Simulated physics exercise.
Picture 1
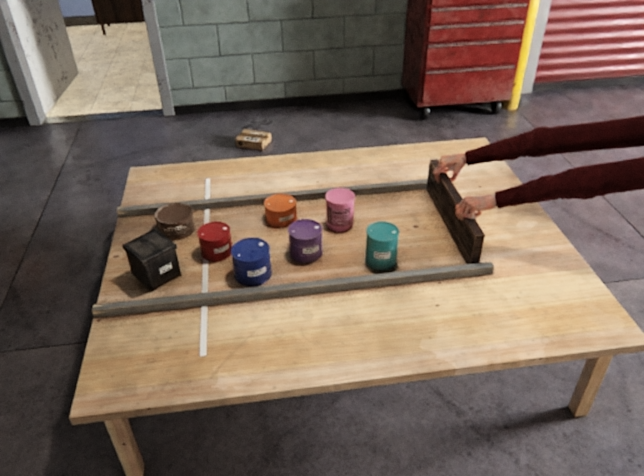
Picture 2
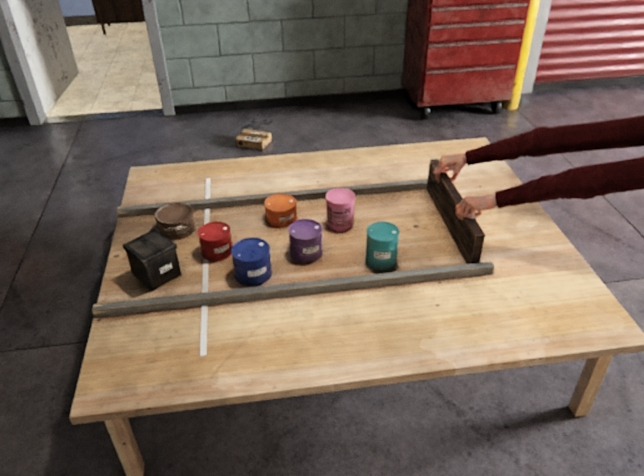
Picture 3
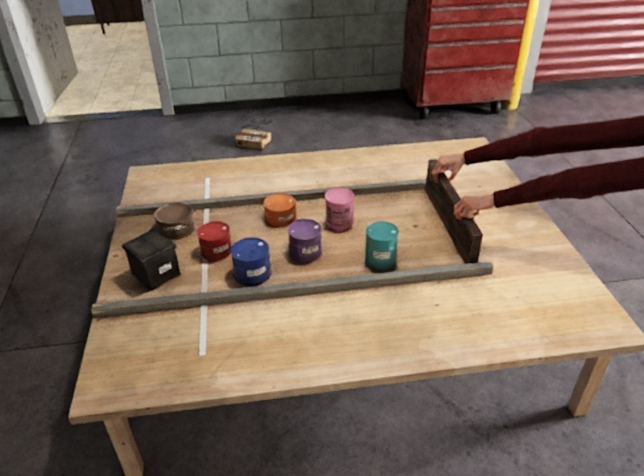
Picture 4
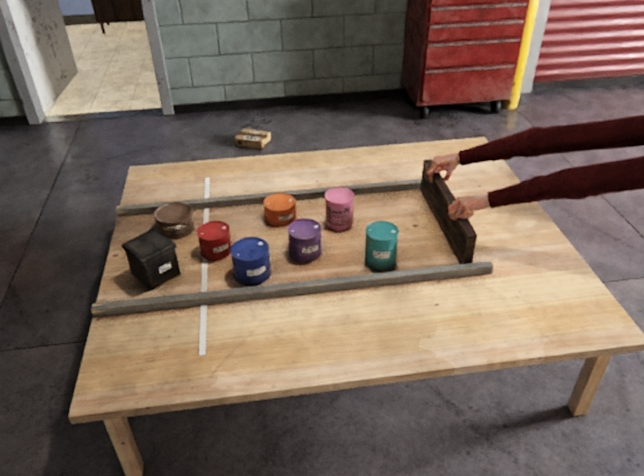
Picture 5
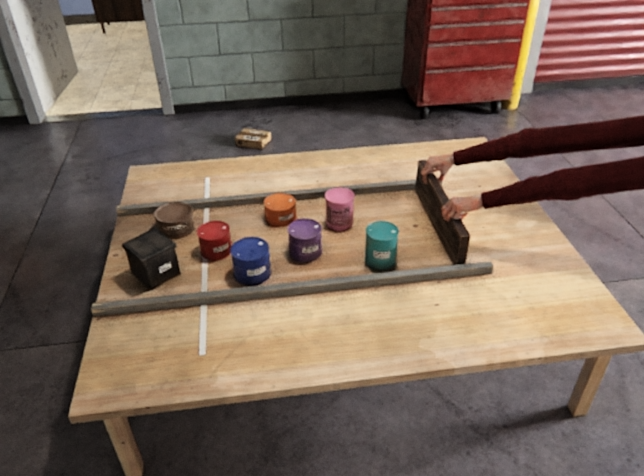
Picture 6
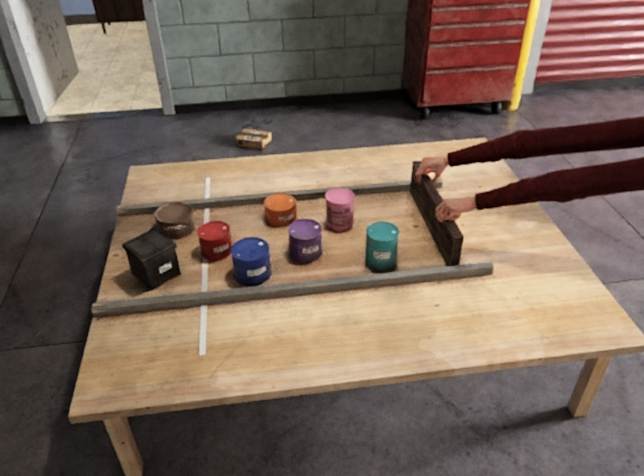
Dark plank edging slightly left between two rails, pushed by two hands, while colourful canisters sit still on a wooden table.
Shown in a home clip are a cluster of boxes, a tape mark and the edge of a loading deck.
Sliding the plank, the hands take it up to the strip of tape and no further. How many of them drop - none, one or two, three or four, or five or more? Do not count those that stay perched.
It ends with every one still up.
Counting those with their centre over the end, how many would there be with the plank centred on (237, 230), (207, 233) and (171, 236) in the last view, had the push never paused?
First 0, then 0, finally 1.
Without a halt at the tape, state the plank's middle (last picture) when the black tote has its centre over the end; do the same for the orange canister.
The middle is at (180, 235) when it's the black tote, and at (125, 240) when it's the orange canister.
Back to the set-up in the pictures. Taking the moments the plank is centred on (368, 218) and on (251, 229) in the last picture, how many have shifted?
That makes 1 at the first spot and 6 at the second.
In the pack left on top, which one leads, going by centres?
That one's the black tote.
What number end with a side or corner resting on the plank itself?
Well, it touches 4.
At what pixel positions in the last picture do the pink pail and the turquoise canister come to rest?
Final spots - pink pail (189, 225), turquoise canister (185, 266).
Early on, none off yet; black tote at rest near (153, 259); brown pail at rest near (175, 220); red canister at rest near (215, 241).
Finally, the number that fall off is zero.
